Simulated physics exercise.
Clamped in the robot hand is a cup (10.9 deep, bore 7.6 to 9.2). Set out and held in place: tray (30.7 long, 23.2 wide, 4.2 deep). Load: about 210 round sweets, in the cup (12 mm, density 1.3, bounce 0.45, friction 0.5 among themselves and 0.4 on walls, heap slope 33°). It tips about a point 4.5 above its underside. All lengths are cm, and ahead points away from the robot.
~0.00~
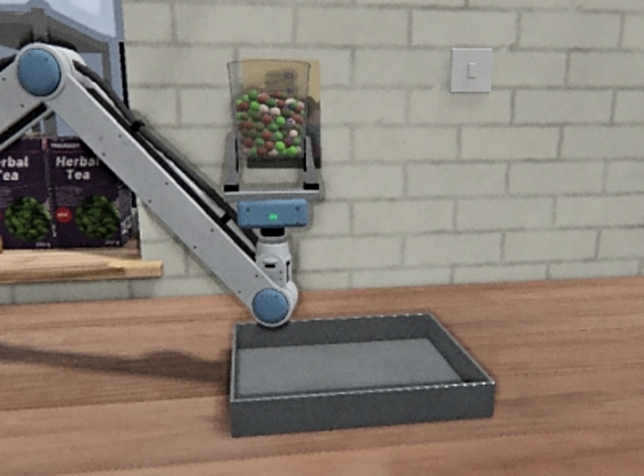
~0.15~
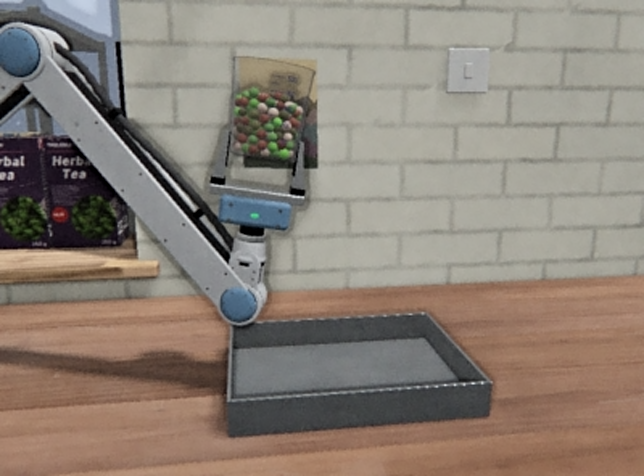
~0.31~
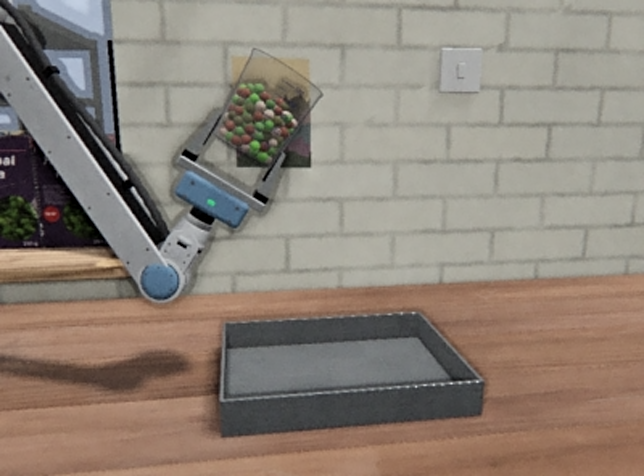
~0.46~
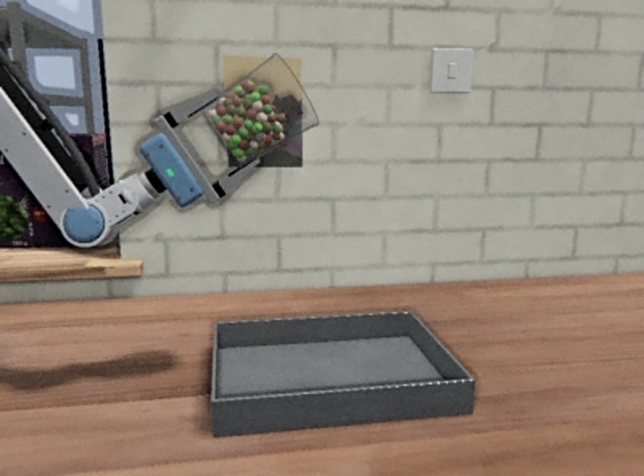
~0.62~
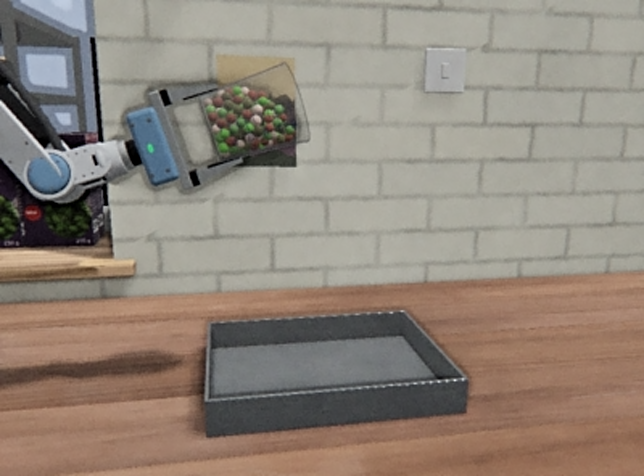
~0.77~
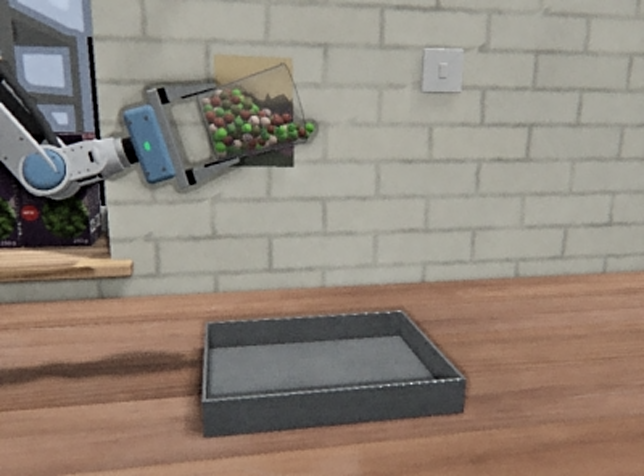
A robot arm draws back left while tilting a clear cup of colourful sweets rightward.
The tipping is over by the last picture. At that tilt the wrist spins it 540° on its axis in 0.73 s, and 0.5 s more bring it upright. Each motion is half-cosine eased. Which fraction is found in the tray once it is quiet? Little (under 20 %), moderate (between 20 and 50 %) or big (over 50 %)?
A little share, under 20 %, ends in the tray.
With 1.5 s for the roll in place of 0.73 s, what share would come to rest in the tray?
Then about 20 per cent.
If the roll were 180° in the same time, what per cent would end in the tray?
Then about 10 per cent.
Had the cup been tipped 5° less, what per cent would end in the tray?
In that case some 5 per cent.
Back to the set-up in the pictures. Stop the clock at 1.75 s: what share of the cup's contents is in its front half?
Some 45 per cent.
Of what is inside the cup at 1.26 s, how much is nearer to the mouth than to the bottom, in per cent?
About 30 per cent.
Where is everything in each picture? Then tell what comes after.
In the first picture, the cup middle at (270, 113), upright; upper third of the load around (269, 107), from x 240 to 300, top at y 95; 210 in the cup.
In the second picture, the cup middle at (268, 113), tipped 9°; upper third of the load around (264, 107), from x 240 to 300, top at y 95.
In the third picture, the cup middle at (264, 113), tipped 32°; upper third of the load around (255, 107), from x 225 to 295, top at y 90.
In the fourth picture, the cup middle at (258, 115), tipped 58°; upper third of the load around (249, 104), from x 215 to 280, top at y 85.
In the fifth picture, the cup middle at (252, 116), tipped 73°; upper third of the load around (240, 106), from x 210 to 290, top at y 90.
In the sixth picture, the cup middle at (250, 116), tipped 74°; upper third of the load around (231, 110), from x 205 to 310, top at y 95; 210 in the cup.
After 1.26 s, tipped 74°, highest piece 40 above the table; 201 in the cup, 5 in the tray, 4 in flight or on a rim.
After 1.75 s, tipped 36°, highest piece 39 above the table; 192 in the cup, 17 in the tray, 1 in flight or on a rim.
After 2.20 s, upright, highest piece 40 above the table; 192 in the cup, 18 in the tray.
After 2.90 s, upright, highest piece 40 above the table; 192 in the cup, 18 in the tray.
In the end, 192 in the cup, 18 in the tray. That is 9 % in the tray.
